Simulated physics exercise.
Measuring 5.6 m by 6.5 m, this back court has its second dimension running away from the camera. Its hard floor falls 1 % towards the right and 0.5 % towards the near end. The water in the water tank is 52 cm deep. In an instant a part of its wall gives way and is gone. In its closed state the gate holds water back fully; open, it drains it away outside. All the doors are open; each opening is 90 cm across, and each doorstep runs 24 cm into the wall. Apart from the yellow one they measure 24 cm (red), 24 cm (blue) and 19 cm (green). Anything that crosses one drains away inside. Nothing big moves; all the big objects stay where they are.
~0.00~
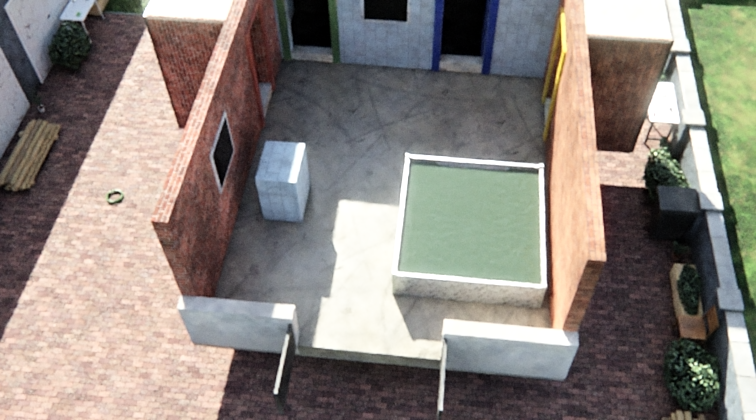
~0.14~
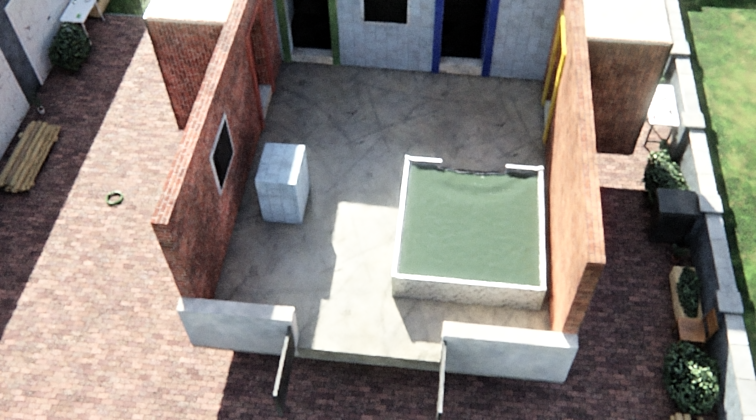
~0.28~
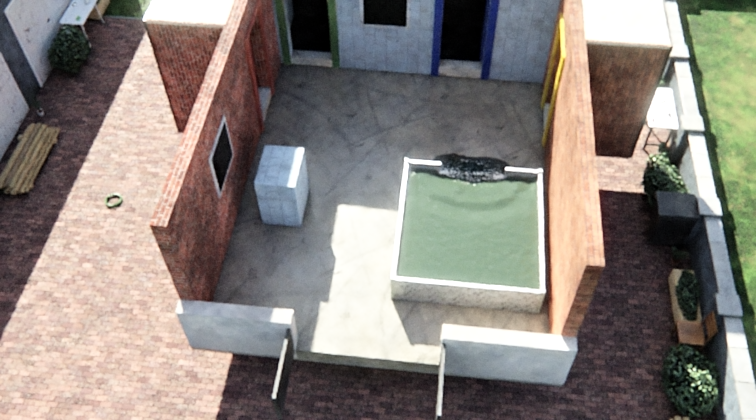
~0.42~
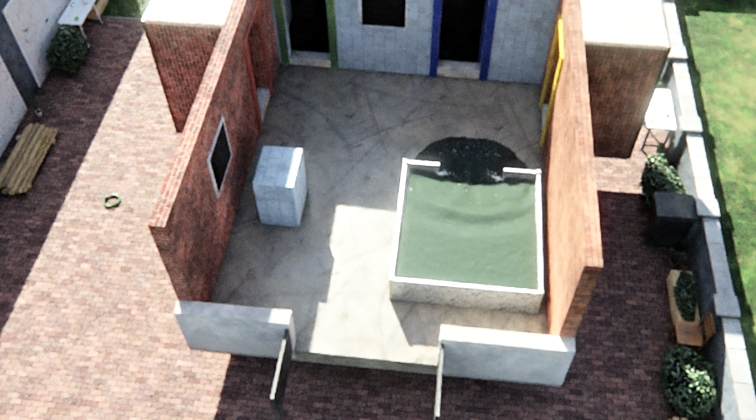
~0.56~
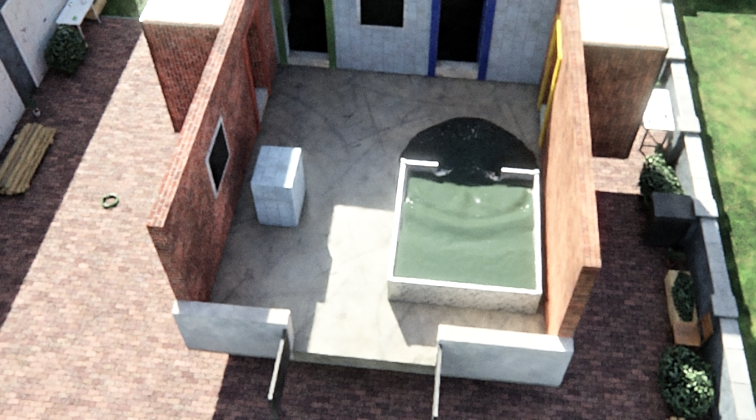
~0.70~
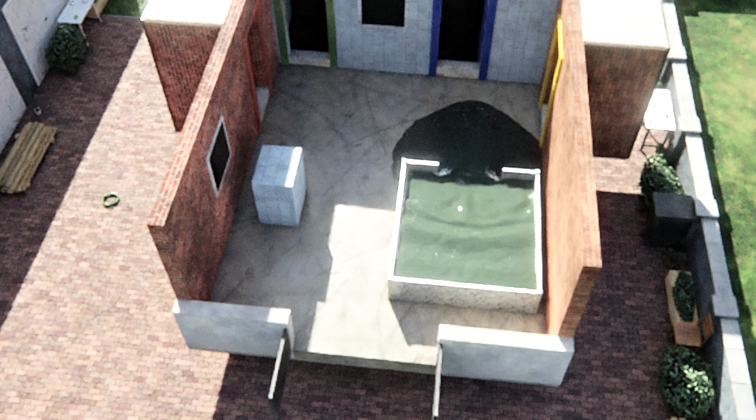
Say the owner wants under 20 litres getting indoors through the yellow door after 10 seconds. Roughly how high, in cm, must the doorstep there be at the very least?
At the very least some 18 cm.
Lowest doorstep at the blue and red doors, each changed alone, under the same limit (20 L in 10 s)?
About 21 cm at blue and 10.5 cm at red.
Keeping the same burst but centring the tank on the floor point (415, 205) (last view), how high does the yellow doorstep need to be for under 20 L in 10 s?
In that case about 14.5 cm.
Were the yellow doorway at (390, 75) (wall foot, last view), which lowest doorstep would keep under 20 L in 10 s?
Roughly 12.5 cm.
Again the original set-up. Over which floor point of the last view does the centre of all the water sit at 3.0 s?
(460, 177), roughly.
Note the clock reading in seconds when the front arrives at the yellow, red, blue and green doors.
Arrives: Yellow 0.9 s / red 3.4 s / blue 1.0 s / green 2.4 s.
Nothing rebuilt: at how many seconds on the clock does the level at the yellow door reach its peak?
Approximately 3.2 s.
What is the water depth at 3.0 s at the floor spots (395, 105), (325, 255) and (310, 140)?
Going through the spots in order gives 3, 0 and 0 centimetres.
After 1.4 s water covers 25 % of the floor, deepest (30 cm) near (466, 182); 12 cm at the yellow door, 0 litres in over its 17 cm doorstep.
After 3.0 s water covers 40 % of the floor, deepest (28 cm) near (514, 88); 22 cm at the yellow door, 4 litres in over its 17 cm doorstep.
After 10.0 s water covers 95 % of the floor, deepest (15 cm) near (284, 180); 11 cm at the yellow door, 30 litres in over its 17 cm doorstep.
At the yellow door as built, the water arrived by 1.0 s and peaked near 22 cm at 3.2 s.
Run again over the same 10 s with other heights there, 43 litres in over 16 cm, 5 litres over 22 cm. The limit of 20 litres is kept from about 18 cm up.
